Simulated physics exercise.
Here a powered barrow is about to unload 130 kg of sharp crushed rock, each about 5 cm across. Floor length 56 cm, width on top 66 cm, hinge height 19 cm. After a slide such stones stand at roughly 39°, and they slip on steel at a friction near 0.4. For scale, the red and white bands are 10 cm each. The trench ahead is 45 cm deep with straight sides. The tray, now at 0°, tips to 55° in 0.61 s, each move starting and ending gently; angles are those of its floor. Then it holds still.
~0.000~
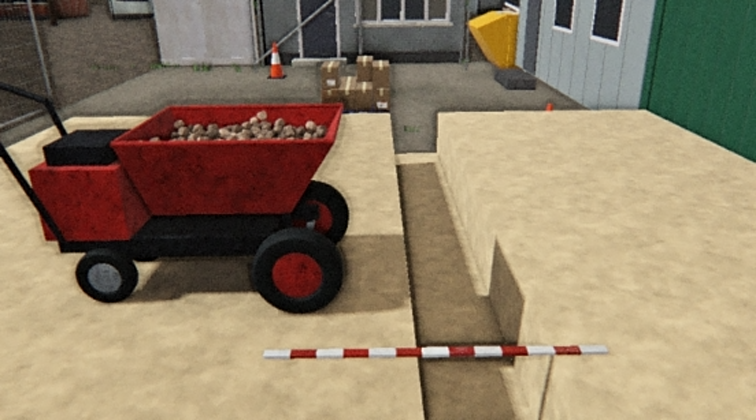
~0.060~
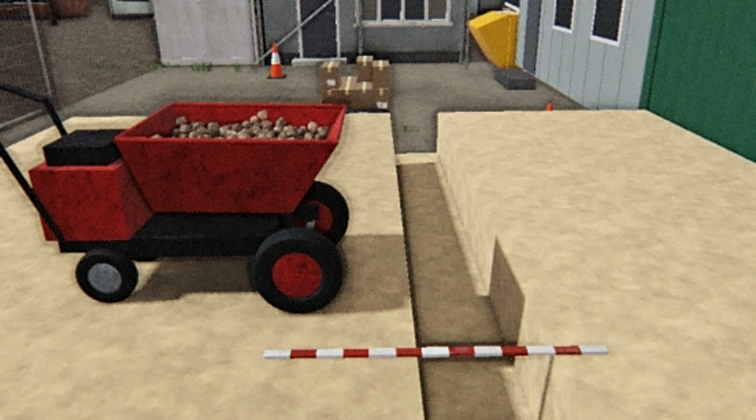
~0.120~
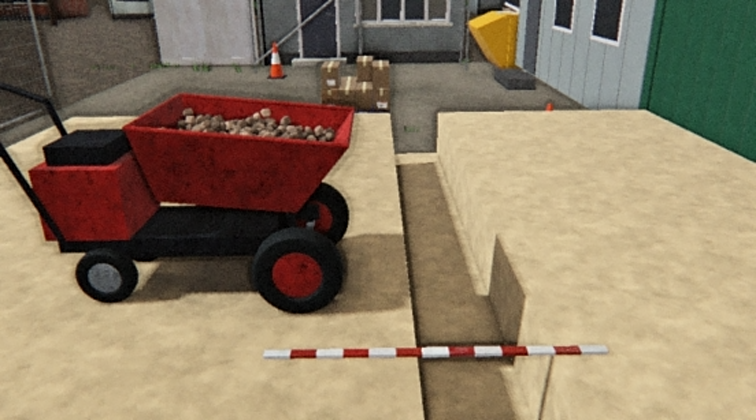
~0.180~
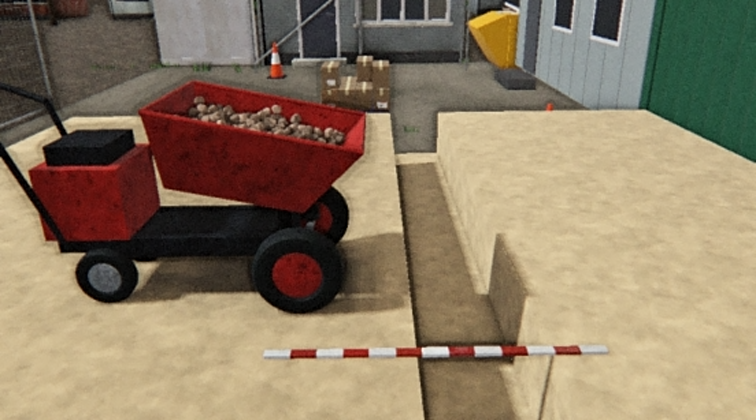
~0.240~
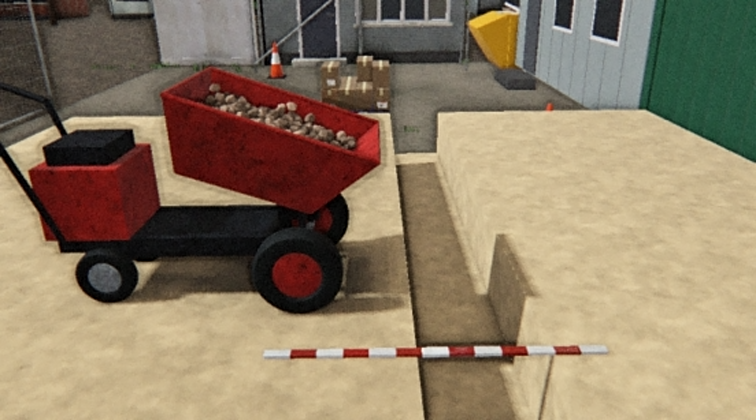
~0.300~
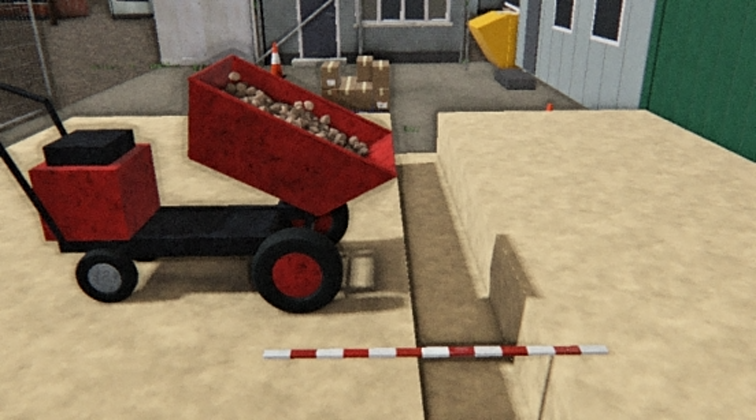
On sandy ground beside a narrow trench, a red powered barrow steadily tilting its stone-filled tray forward to the right.
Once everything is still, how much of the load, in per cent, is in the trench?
Some 29 per cent of it.
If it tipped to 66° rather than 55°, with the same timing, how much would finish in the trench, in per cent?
It would be near 55 per cent.
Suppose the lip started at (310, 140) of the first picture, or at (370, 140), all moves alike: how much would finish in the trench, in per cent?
About 30 and 20 per cent.
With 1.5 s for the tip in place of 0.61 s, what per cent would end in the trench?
In that case some 5 per cent.
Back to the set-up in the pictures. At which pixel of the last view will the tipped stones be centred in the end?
Their middle is at about (485, 350).
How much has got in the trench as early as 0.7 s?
Some 5 per cent.
After 0.5 s the floor is at 47°; 100 % in the tray; the foremost stones are at (394, 193).
After 0.7 s the floor is at 55°; 97 % in the tray, 3 % in the trench; the foremost stones are at (461, 220).
After 1.1 s the floor is at 55°; 75 % in the tray, 24 % in the trench, 1 % past the trench; the foremost stones are at (543, 265).
After 3.0 s the floor is at 55°; 70 % in the tray, 29 % in the trench, 1 % past the trench; the foremost stones are at (589, 265).
